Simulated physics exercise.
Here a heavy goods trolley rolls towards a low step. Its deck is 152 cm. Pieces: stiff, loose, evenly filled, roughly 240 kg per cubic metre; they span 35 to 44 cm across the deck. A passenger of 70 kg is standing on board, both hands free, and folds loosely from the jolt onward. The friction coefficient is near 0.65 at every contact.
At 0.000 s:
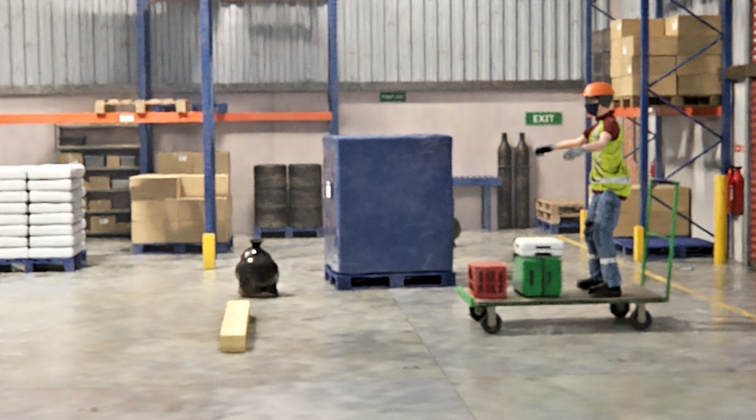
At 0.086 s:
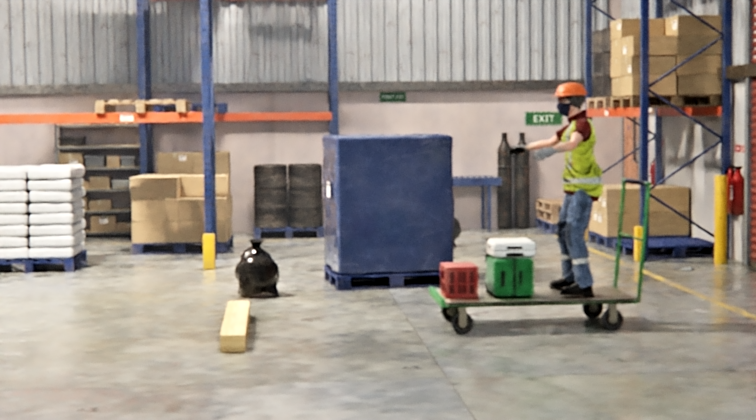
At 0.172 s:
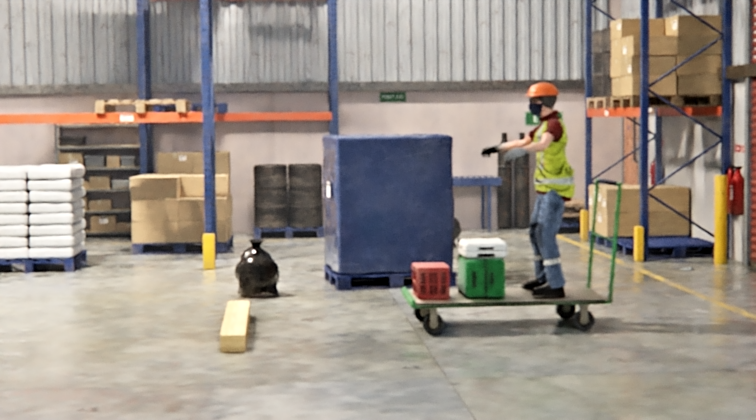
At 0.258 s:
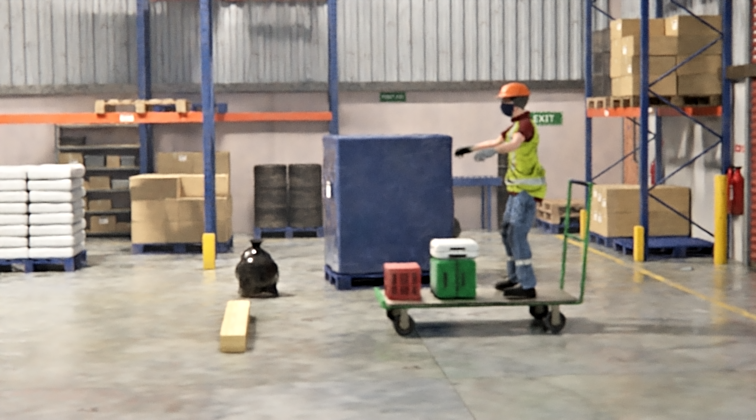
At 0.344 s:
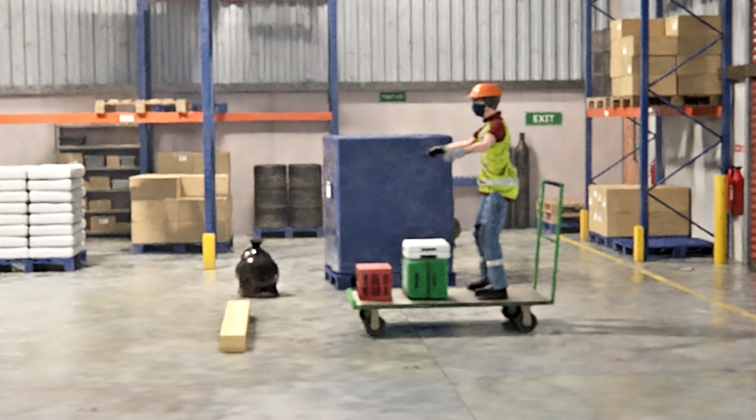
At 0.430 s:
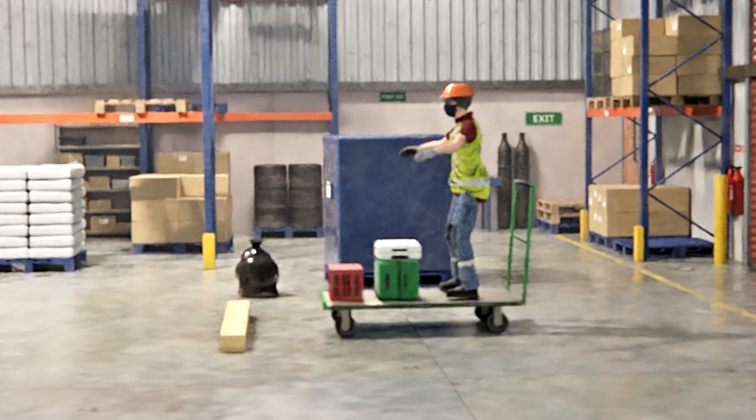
A worker in an orange helmet rides standing on a flatbed cart rolling left, arms outstretched.
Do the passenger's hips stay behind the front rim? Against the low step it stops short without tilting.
No, they are carried over the rim.
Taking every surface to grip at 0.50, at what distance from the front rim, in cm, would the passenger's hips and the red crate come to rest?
Both go past the rim: Hips by 30, red by 40.
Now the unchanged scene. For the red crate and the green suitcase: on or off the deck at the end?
Result - red: Goes over; green: Stays.
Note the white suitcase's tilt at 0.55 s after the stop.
Tilt from vertical: Around 40°.
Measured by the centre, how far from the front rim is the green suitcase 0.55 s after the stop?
Roughly 35 cm behind it.
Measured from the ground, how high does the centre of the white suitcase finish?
Its centre ends some 30 cm up.
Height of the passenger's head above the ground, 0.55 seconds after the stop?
About 80 cm above the ground.
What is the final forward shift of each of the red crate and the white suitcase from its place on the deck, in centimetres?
The red one ends 60 cm forward and the white one 70 cm forward.
After 0.69 s the deck stops.
After 0.94 s the passenger's hips are 62 cm behind the rim, near (312, 209) in the last picture's view.
After 1.24 s the passenger's hips are 19 cm behind the rim, near (258, 240) in the last picture's view.
After 1.69 s the passenger's hips are 15 cm past the rim, near (217, 270) in the last picture's view.
When all is still (4.0 s), past the rim, red crate, white suitcase and the passenger's hips; behind it, green suitcase.
